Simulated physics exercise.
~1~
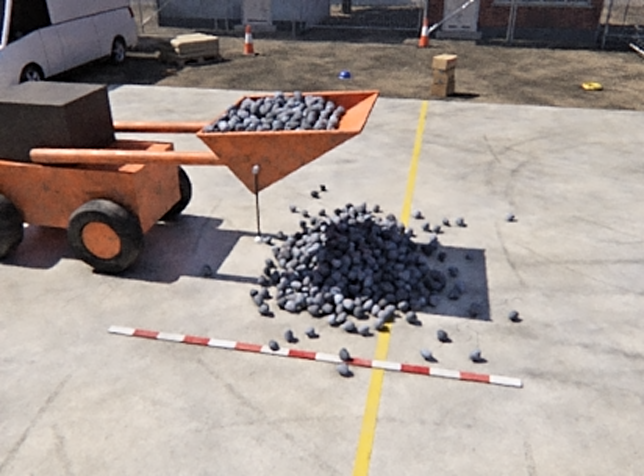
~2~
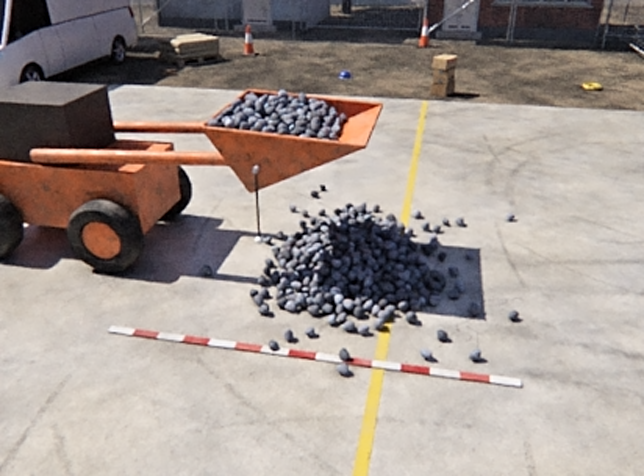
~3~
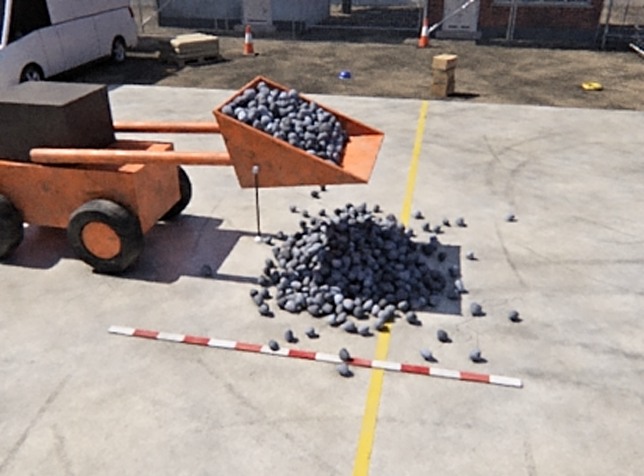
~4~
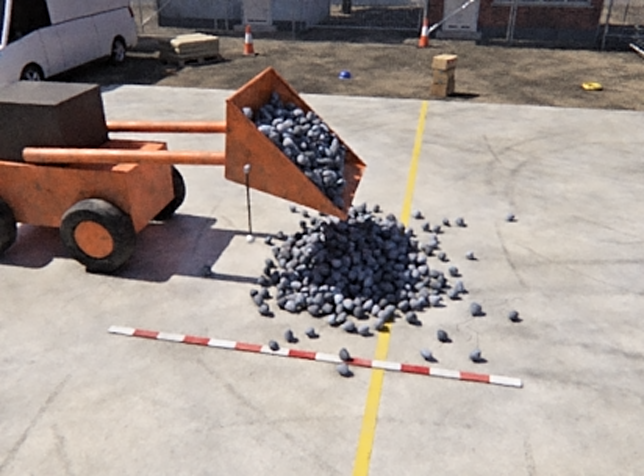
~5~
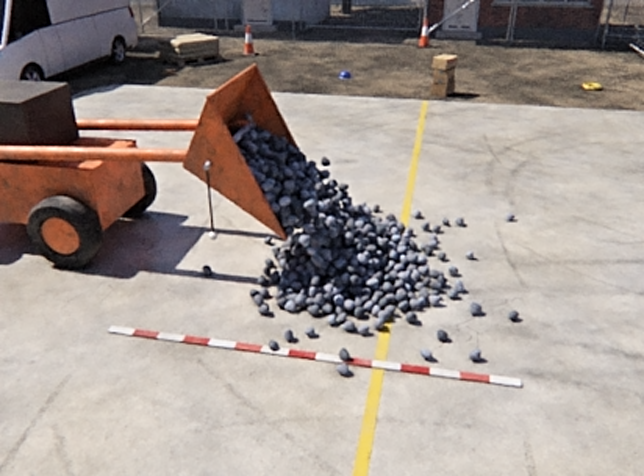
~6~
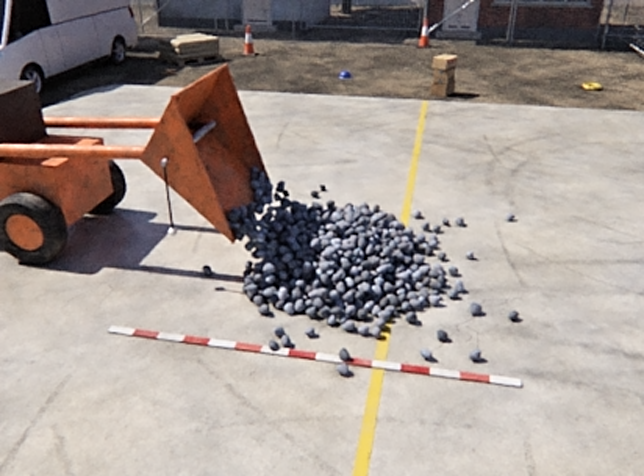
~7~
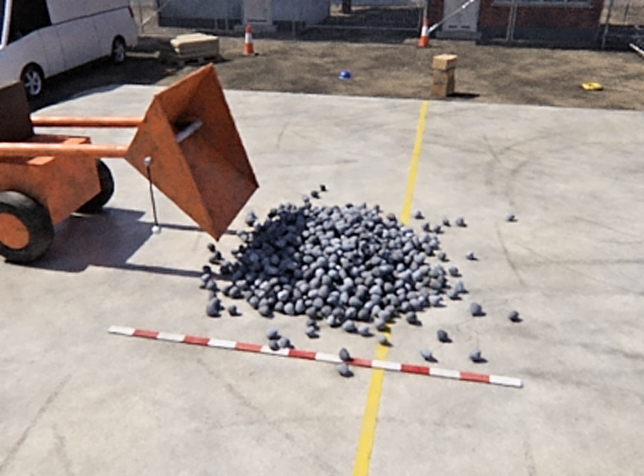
An orange loader holds a bucket heaped with dark grey stones beside a loose pile of similar stones on pale concrete, seen from above on a sunny day. A yellow line runs under the pile, a red and white striped rod lies in front, and a white van and traffic cones stand behind. The bucket tips steadily forward to the right. As it steepens, the machine backs away to the left, and the stones slide out onto the near left side of the pile. Finally the bucket hangs empty, with the broadened heap lying mostly left of the line.
